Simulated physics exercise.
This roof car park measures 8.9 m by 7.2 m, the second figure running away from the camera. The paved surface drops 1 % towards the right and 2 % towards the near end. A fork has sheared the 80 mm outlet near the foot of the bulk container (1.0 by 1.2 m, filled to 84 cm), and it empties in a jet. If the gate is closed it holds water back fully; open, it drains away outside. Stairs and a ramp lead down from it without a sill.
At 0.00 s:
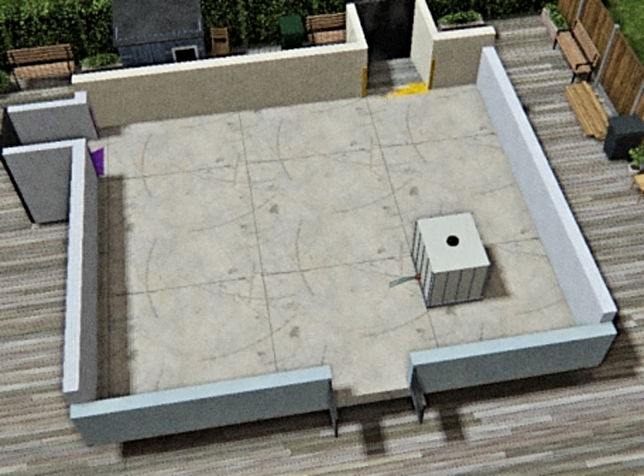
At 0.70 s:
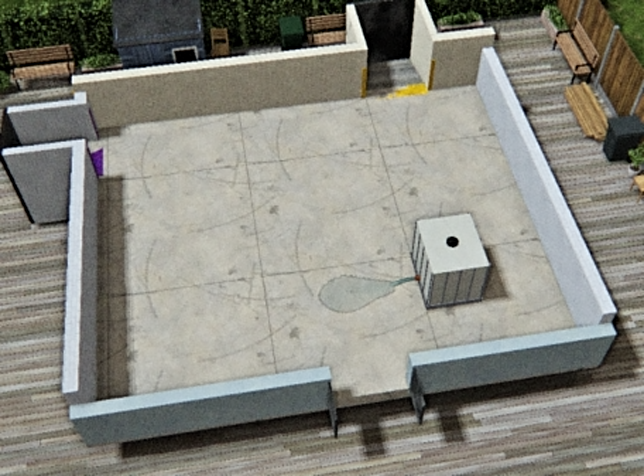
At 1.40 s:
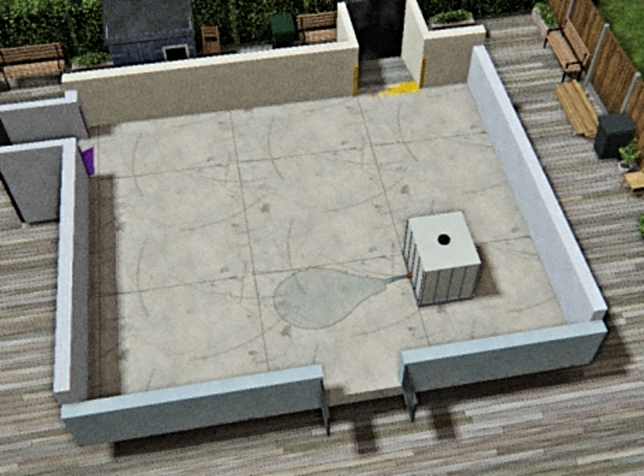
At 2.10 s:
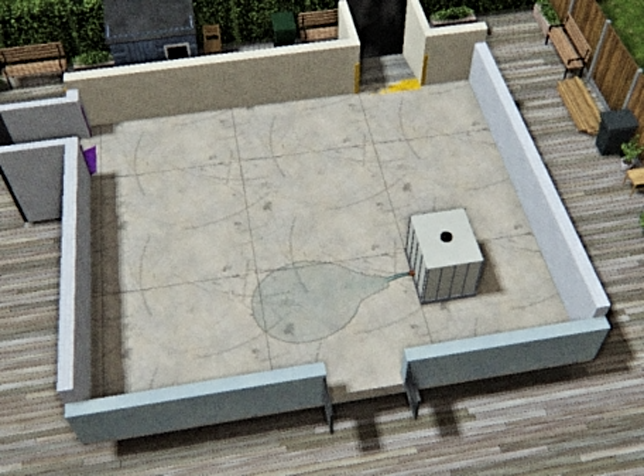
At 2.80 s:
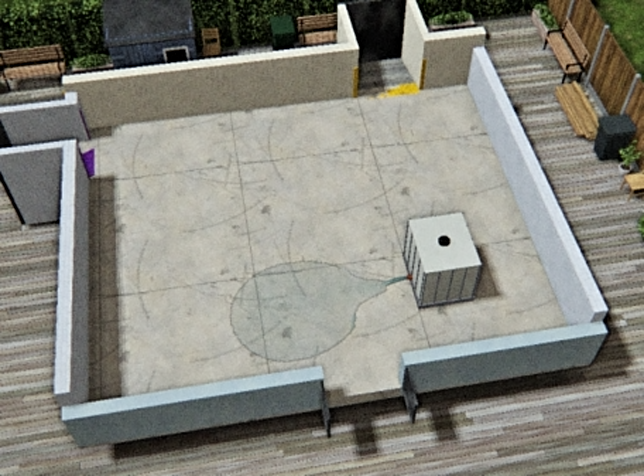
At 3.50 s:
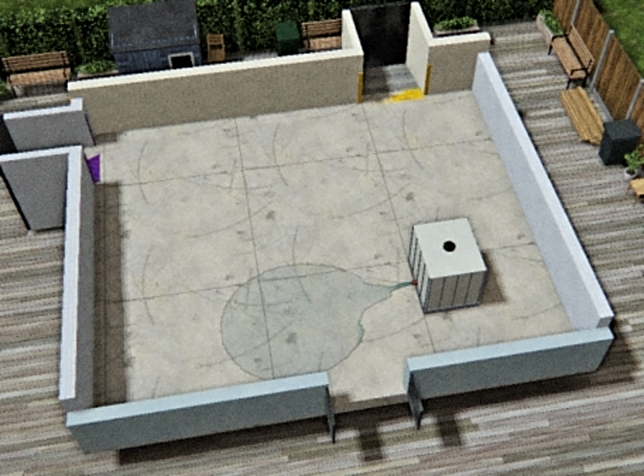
On a walled roof car park, water spurted from the left side of a pale, boxy container and spread leftward and towards the near wall in a widening, rounded puddle across the paving.
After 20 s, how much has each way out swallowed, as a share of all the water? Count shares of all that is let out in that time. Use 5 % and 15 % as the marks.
Shares: The gate takes above 15 %; the flight of stairs down (marked purple) takes not even 5 %; the down ramp (marked yellow) takes less than 5 %.
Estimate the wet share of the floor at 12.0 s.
About 15 per cent.
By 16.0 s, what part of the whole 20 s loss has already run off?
About 60 per cent.
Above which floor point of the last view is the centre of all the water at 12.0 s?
Around (275, 354).
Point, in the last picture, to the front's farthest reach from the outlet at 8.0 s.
Around (157, 419).
After 5.0 s water covers 10 % of the floor and is deepest (3 cm) near (376, 291); gone so far, the gate 0 %, the flight of stairs down (marked purple) 0 %, the down ramp (marked yellow) 0 %.
After 8.0 s water covers 15 % of the floor and is deepest (3 cm) near (239, 407); gone so far, the gate 1 %, the flight of stairs down (marked purple) 0 %, the down ramp (marked yellow) 0 %.
After 12.0 s water covers 15 % of the floor and is deepest (4 cm) near (239, 407); gone so far, the gate 4 %, the flight of stairs down (marked purple) 0 %, the down ramp (marked yellow) 0 %.
After 16.0 s water covers 20 % of the floor and is deepest (4 cm) near (250, 405); gone so far, the gate 11 %, the flight of stairs down (marked purple) 0 %, the down ramp (marked yellow) 0 %.
After 20.0 s water covers 20 % of the floor and is deepest (4 cm) near (260, 403); gone so far, the gate 18 %, the flight of stairs down (marked purple) 0 %, the down ramp (marked yellow) 0 %.
